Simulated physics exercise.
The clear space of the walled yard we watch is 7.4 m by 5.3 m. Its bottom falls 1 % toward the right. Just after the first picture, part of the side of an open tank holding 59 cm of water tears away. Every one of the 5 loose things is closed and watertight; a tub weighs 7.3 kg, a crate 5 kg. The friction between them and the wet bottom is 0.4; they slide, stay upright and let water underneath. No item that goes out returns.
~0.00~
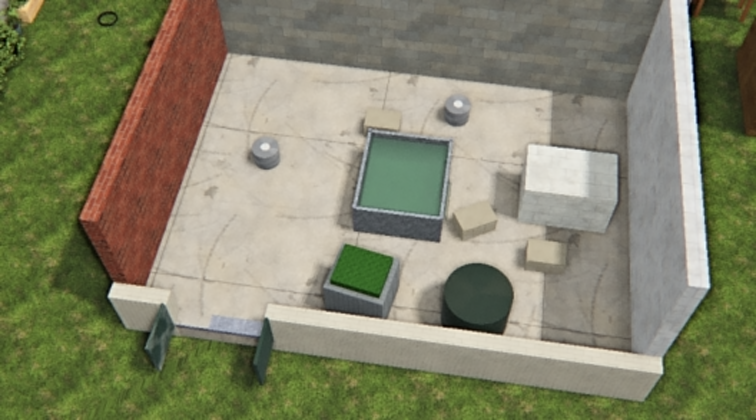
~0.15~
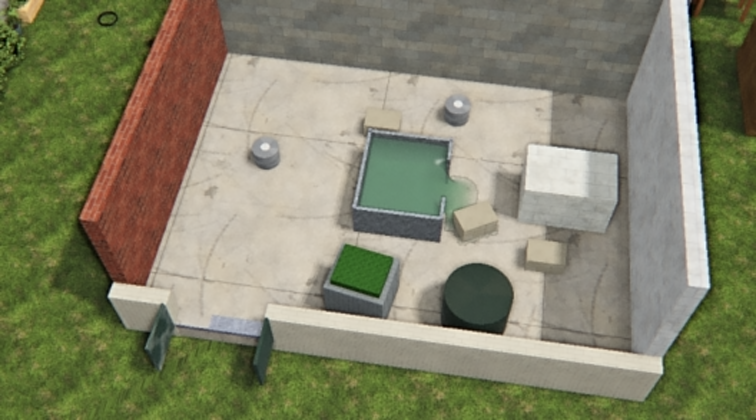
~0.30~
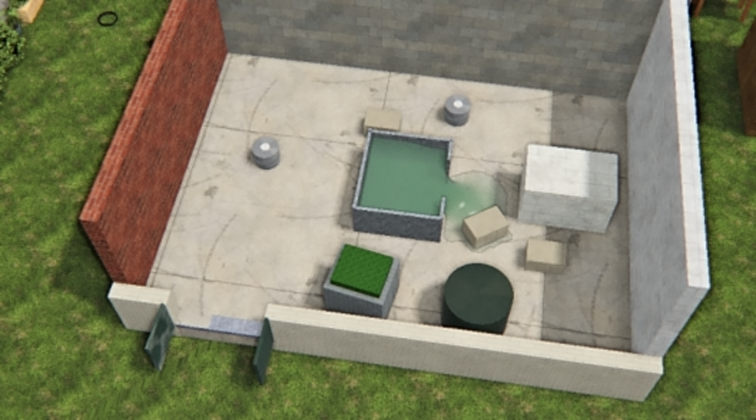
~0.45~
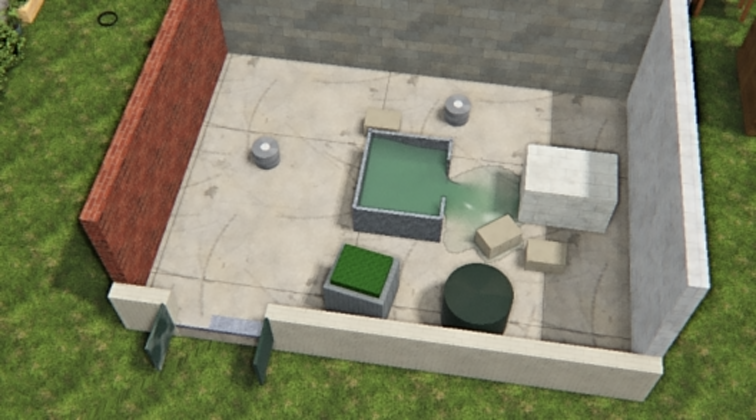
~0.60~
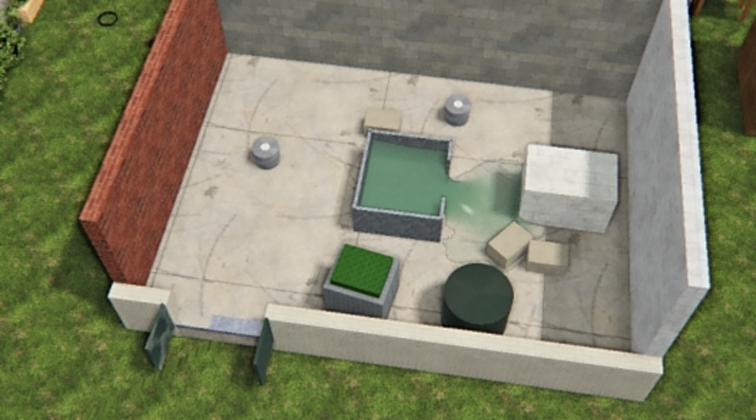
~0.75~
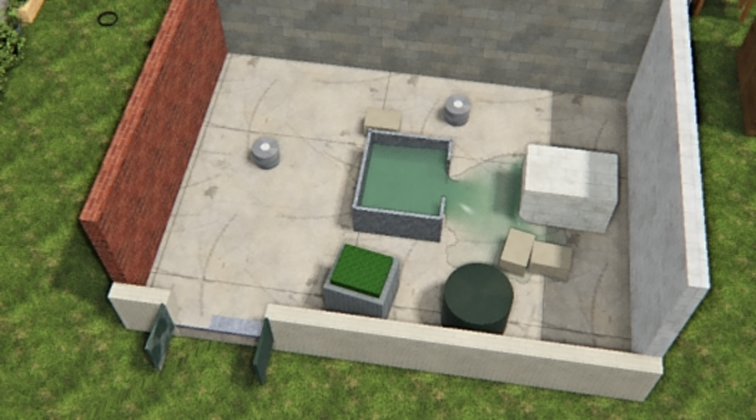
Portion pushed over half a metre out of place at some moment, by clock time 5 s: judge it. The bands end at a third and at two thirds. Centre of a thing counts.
Somewhere around half, from a third to just below two thirds.
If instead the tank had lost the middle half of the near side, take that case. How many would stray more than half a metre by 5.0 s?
Result: 2 of them.
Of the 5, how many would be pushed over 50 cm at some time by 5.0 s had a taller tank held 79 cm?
Result: 2.
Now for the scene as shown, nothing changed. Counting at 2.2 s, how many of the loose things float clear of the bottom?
The count is 2.
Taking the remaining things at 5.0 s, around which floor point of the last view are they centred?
(457, 197).
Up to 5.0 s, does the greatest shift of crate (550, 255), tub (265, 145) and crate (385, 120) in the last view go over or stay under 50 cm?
Result, in order: Overshooting / undershooting / undershooting.
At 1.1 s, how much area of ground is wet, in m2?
7.5 m2.
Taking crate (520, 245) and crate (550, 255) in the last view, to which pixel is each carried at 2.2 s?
About (576, 335) for the first and (619, 337) for the second.
After 1.1 s 2 of 5 are over 50 cm from their spots; 0 afloat.
After 2.2 s 2 of 5 are over 50 cm from their spots; 2 afloat.
After 3.5 s 2 of 5 are over 50 cm from their spots; 2 afloat.
After 5.0 s 2 of 5 are over 50 cm from their spots, and 2 have been at some point; 2 afloat.
